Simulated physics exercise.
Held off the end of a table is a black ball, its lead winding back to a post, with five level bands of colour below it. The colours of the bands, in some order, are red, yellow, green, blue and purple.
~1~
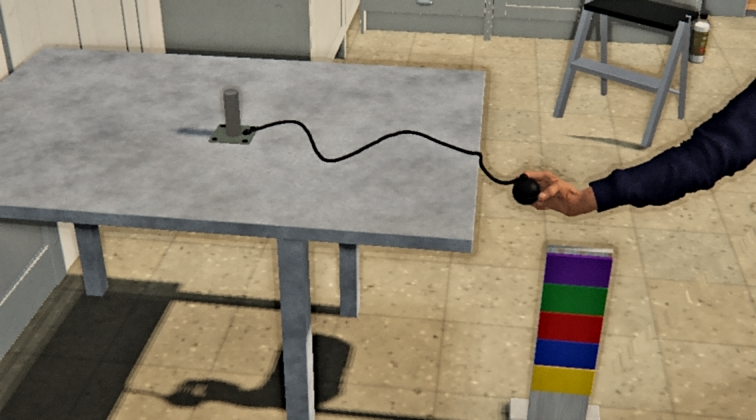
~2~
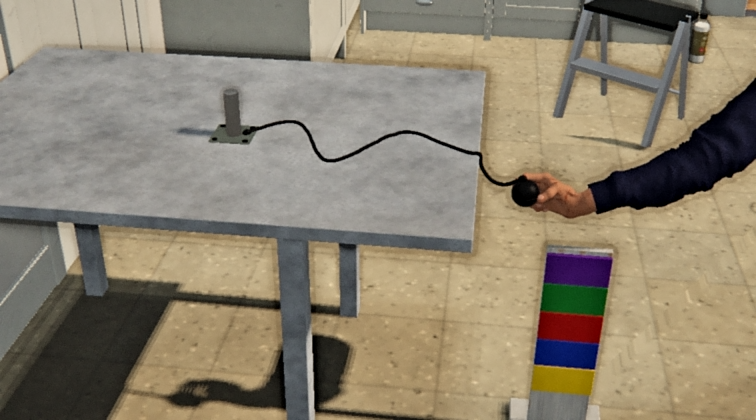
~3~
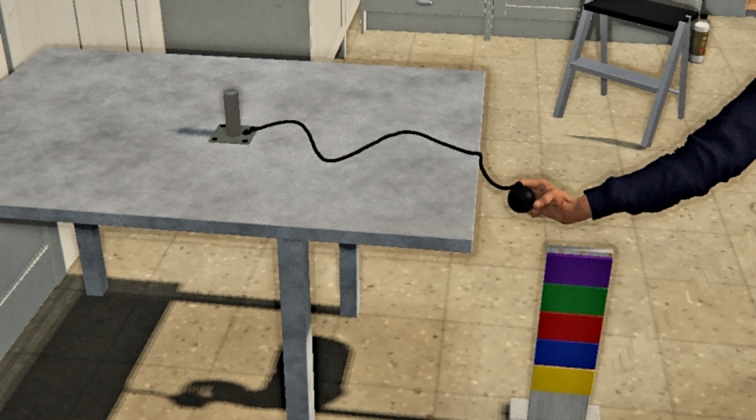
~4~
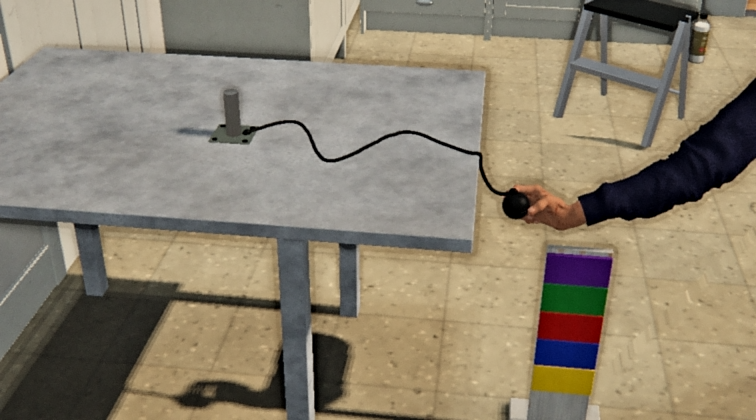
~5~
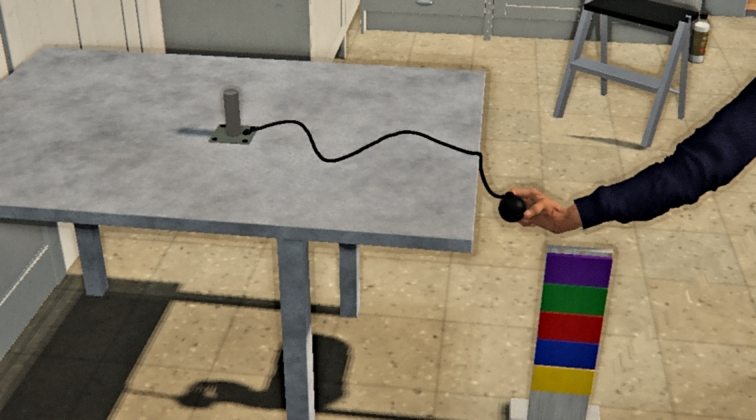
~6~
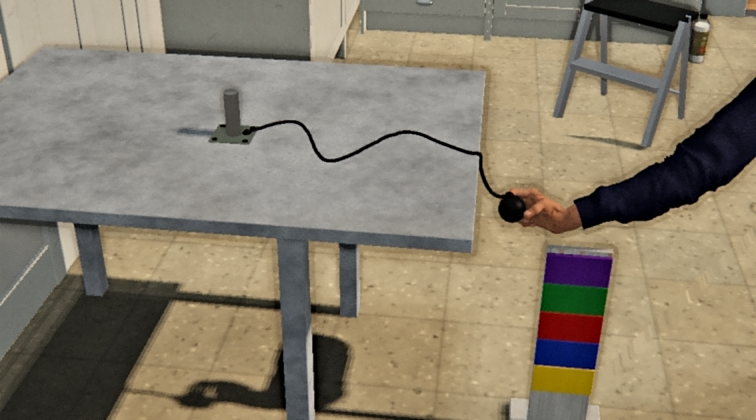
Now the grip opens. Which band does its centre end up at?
Red.
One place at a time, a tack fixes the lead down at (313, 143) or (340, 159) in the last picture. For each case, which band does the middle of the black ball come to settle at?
Going through them one at a time, the answers are green; purple.
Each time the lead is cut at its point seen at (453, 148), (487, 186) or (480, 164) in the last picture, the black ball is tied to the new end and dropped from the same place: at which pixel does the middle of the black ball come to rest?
Case by case: Close to (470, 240), (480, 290) and (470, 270).
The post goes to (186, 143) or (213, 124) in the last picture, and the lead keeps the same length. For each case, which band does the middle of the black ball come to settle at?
One after the other, green; green.
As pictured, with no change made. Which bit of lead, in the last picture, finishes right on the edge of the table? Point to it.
It is around (389, 136).
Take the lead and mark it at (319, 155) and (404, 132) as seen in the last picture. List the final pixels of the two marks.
They end up around (380, 147) and around (479, 178).
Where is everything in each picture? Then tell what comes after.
In the first frame, black ball (526, 191); purple (578, 272); green (574, 301); red (570, 329); blue (566, 355); yellow (563, 381).
In the second frame, black ball (525, 193); lead through (277, 123) (312, 142) (350, 156) (404, 132) (462, 150).
In the third frame, black ball (522, 199).
In the fourth frame, black ball (516, 205); lead through (277, 123) (312, 142) (350, 156) (404, 132) (462, 150).
In the fifth frame, black ball (512, 209).
In the sixth frame, black ball (512, 209); lead through (277, 123) (312, 142) (350, 156) (404, 132) (462, 150).
Soon after, ball near (471, 305); level with red.
Then, ball near (461, 315); level with red.
At rest, ball near (473, 317); level with red. Its middle rests at the red band.
